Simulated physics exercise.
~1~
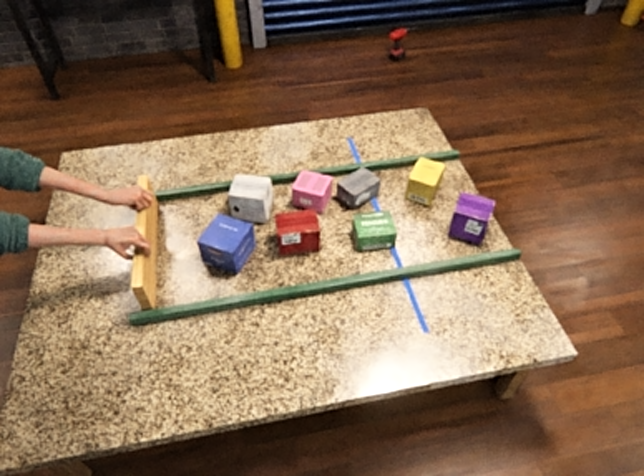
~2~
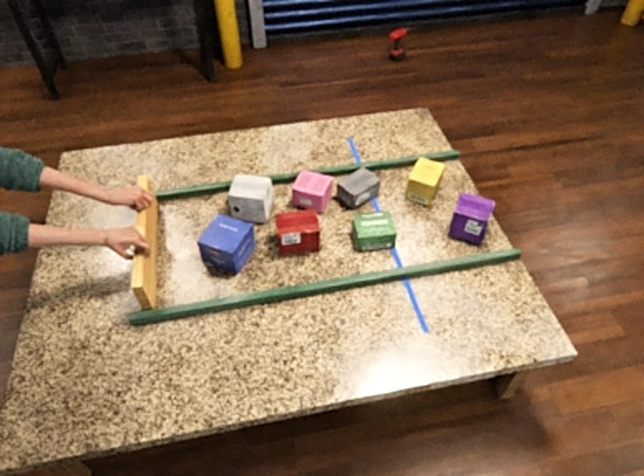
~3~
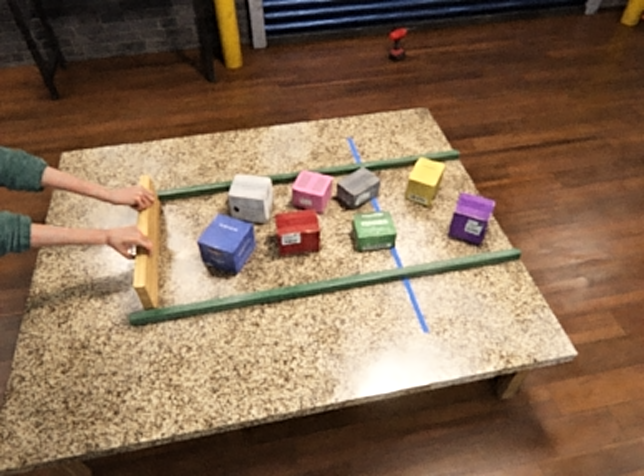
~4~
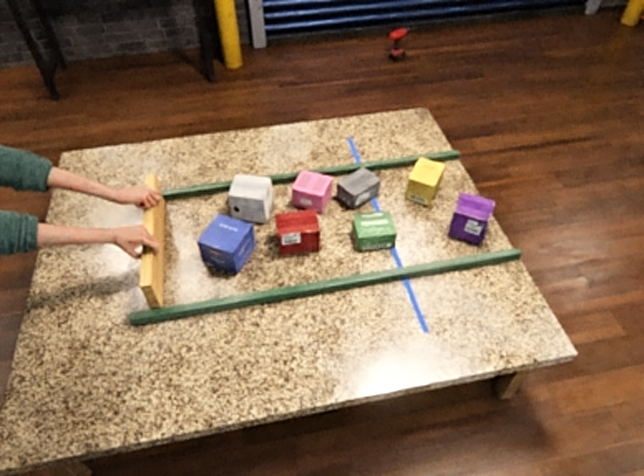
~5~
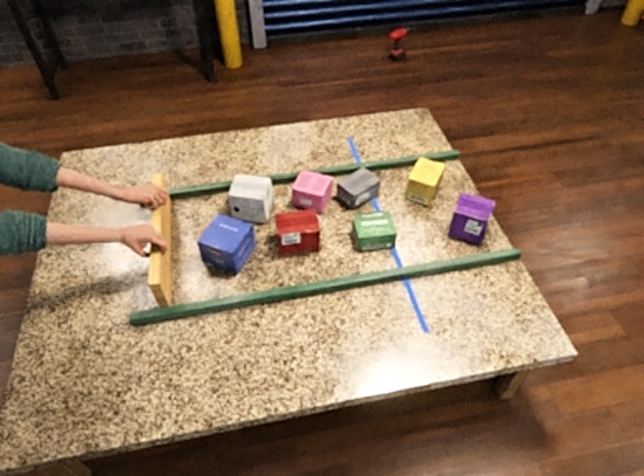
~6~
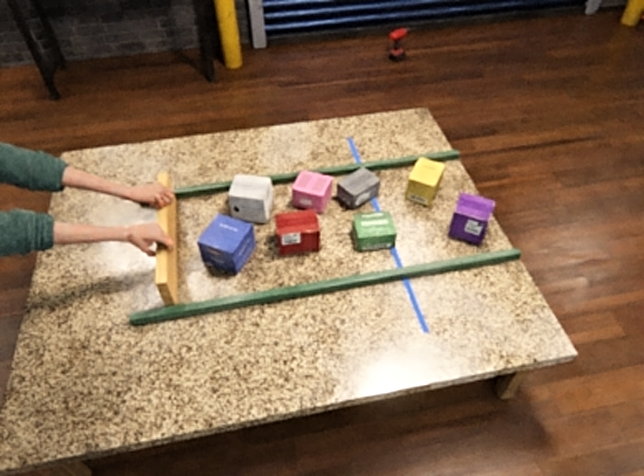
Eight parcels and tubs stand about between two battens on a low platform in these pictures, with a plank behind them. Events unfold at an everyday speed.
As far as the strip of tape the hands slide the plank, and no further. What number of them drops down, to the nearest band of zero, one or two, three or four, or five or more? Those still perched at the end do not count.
Nearest band: One or two.
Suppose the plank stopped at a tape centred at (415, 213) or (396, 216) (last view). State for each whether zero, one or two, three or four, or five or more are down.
Three or four; one to two.
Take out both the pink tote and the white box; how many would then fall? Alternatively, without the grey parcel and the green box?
Result: 1 in the first case, with 0 in the second.
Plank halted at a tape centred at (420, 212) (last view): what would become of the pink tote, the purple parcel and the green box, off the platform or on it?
Going one by one, the pink tote is still up, the purple parcel goes down, the green box goes down.
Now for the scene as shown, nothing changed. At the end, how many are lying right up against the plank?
At rest, 2 are in contact.
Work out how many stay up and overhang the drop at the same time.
I'd say 2 of them.
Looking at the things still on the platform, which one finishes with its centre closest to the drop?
That's the yellow box.
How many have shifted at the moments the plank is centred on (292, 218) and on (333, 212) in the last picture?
The number moved is 6 and then 8.
Soon after, none off yet; purple parcel at rest near (471, 218); yellow box at rest near (425, 182); green box at rest near (374, 231).
At rest, the number that fall off is one or two; fallen, purple parcel.
